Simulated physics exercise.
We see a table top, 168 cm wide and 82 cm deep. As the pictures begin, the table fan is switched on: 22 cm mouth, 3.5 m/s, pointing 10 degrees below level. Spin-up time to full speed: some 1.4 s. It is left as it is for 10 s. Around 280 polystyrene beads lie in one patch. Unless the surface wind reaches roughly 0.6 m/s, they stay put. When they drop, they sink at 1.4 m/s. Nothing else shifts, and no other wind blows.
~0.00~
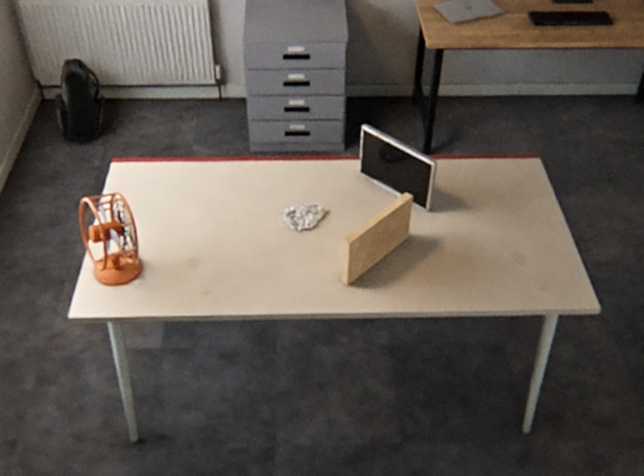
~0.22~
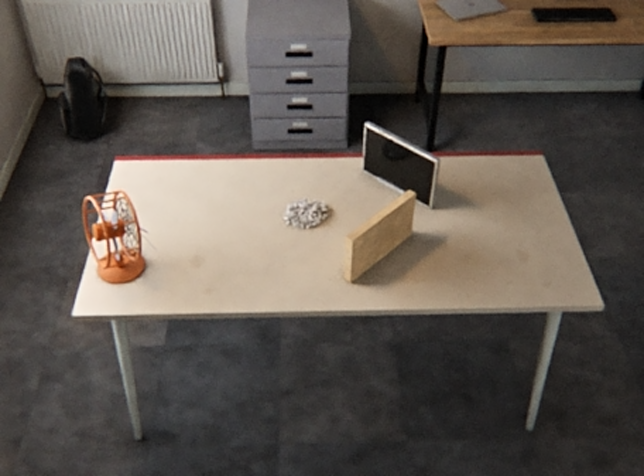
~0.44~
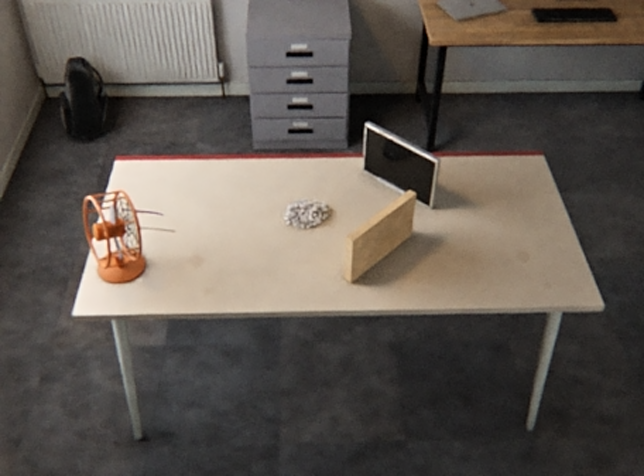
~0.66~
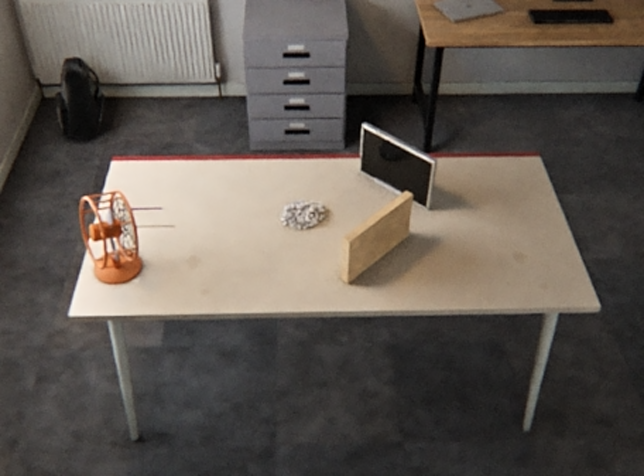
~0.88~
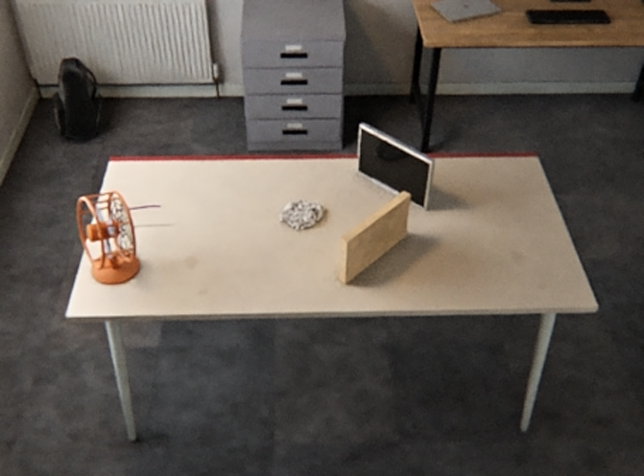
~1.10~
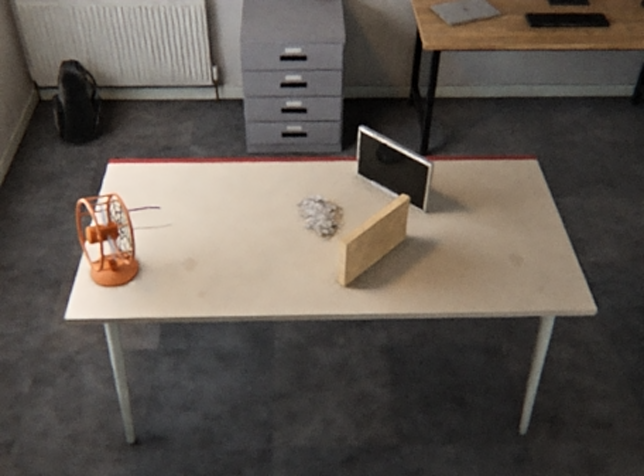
At first, a small orange fan stands at the left of a pale table, facing a patch of white beads, with a board and a laptop to their right. Thin streaks appear in front of the fan while the beads lie still. Then most of the beads shift a short way right, toward the board.
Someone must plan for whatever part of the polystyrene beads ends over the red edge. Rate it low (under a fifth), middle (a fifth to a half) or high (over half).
I rate it low.
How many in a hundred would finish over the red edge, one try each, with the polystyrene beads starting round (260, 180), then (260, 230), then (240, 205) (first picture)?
100 %, 10 %, 100 %.
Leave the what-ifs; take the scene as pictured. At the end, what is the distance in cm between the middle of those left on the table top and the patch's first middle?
Around 85 cm, I reckon.
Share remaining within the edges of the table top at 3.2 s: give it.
Share at that time: Some 40 %.
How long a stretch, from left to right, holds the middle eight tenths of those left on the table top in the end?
Looks like some 20 cm to me.
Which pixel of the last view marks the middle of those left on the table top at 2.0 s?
About (545, 272).
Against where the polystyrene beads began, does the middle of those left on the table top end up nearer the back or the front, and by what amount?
It shifted toward the front side by roughly 30 cm.
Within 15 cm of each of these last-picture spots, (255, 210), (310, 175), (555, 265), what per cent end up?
Estimates in listed order: 0 %; 0 %; 25 %.
After 2.0 s the count stands so, 4 % are over the red edge; the middle of those still in play is near (559, 275).
After 3.2 s the count stands so, 4 % are over the red edge; the middle of those still in play is near (545, 272).
After 5.5 s the count stands so, 4 % are over the red edge; the middle of those still in play is near (541, 275).
After 10.0 s, at the end, 4 % are over the red edge; the middle of those still in play is near (541, 275).
